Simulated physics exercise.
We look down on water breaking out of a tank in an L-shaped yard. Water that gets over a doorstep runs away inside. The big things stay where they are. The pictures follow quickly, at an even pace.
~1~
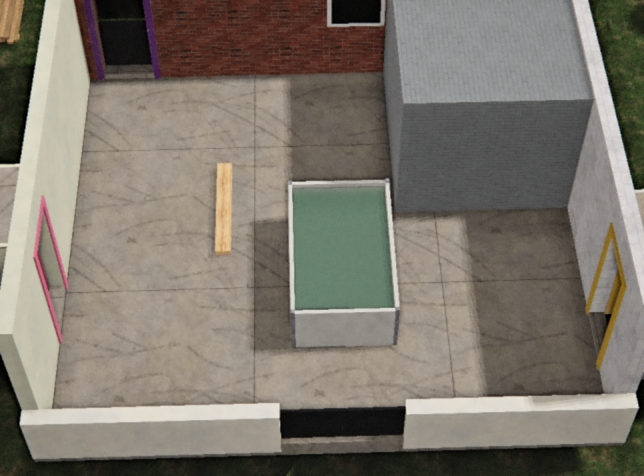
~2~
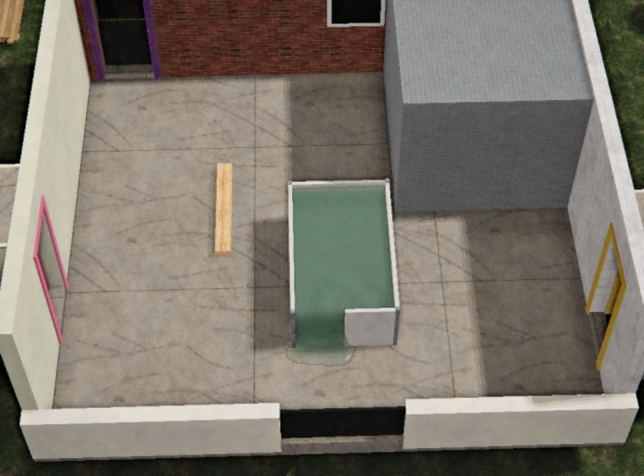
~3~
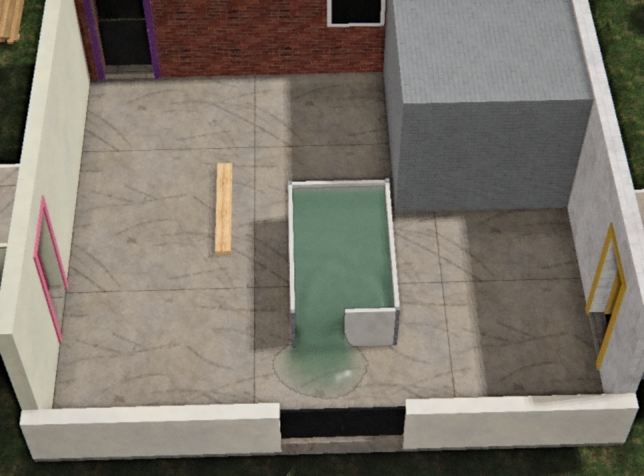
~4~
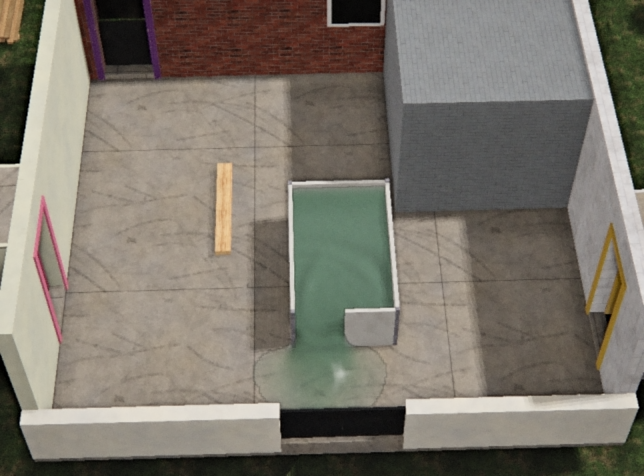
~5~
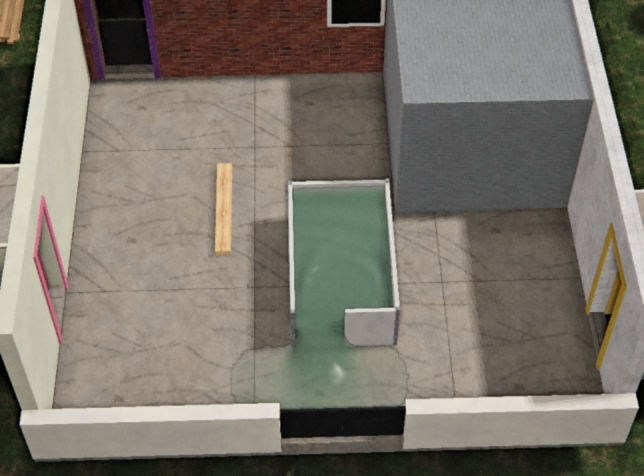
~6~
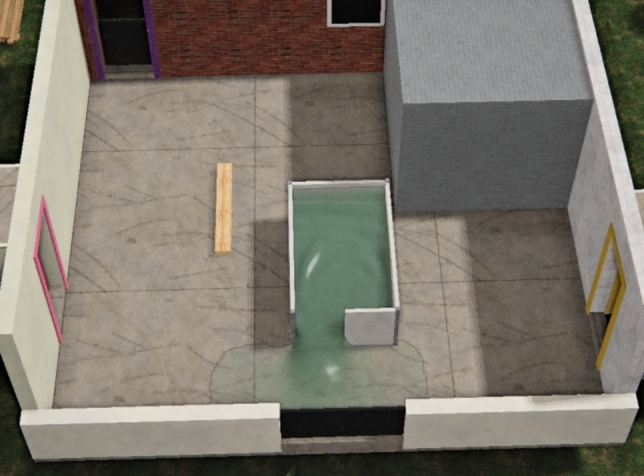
Green water pours from a gap in the tank's near wall and spreads across the yard.
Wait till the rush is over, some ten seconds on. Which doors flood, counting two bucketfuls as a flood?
One by one: The yellow door takes more than that; the pink door stays under that; the purple door stays under that.
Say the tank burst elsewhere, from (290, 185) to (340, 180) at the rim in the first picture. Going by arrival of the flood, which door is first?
The purple one.
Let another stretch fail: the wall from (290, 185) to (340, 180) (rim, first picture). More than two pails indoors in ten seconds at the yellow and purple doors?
One by one: Yellow door holds, purple door lets more in.
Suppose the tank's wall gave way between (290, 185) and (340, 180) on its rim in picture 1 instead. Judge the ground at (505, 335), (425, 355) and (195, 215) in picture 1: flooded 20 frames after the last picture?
One after the other: Free of water, free of water, free of water.
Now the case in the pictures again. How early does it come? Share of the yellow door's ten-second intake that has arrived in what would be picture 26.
Near 40 in a hundred.
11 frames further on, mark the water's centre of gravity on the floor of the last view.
Close to (316, 334).
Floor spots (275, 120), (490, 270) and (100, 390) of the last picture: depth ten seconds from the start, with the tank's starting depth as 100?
In that order: 4, 8 and 12 per cent.
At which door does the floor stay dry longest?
The door marked purple.
A moment on, water covers 15 % of the floor; the yellow door not reached, the pink door not reached, the purple door not reached.
Next, water covers 25 % of the floor; the yellow door not reached, the pink door not reached, the purple door not reached.
Then, water covers 45 % of the floor; the yellow door over two buckets in, the pink door under two buckets in, the purple door not reached.
Later, water covers 70 % of the floor; the yellow door over two buckets in, the pink door under two buckets in, the purple door wet at the sill, nothing in.
In the end, water covers 90 % of the floor; the yellow door far over two buckets in, the pink door under two buckets in, the purple door under two buckets in.
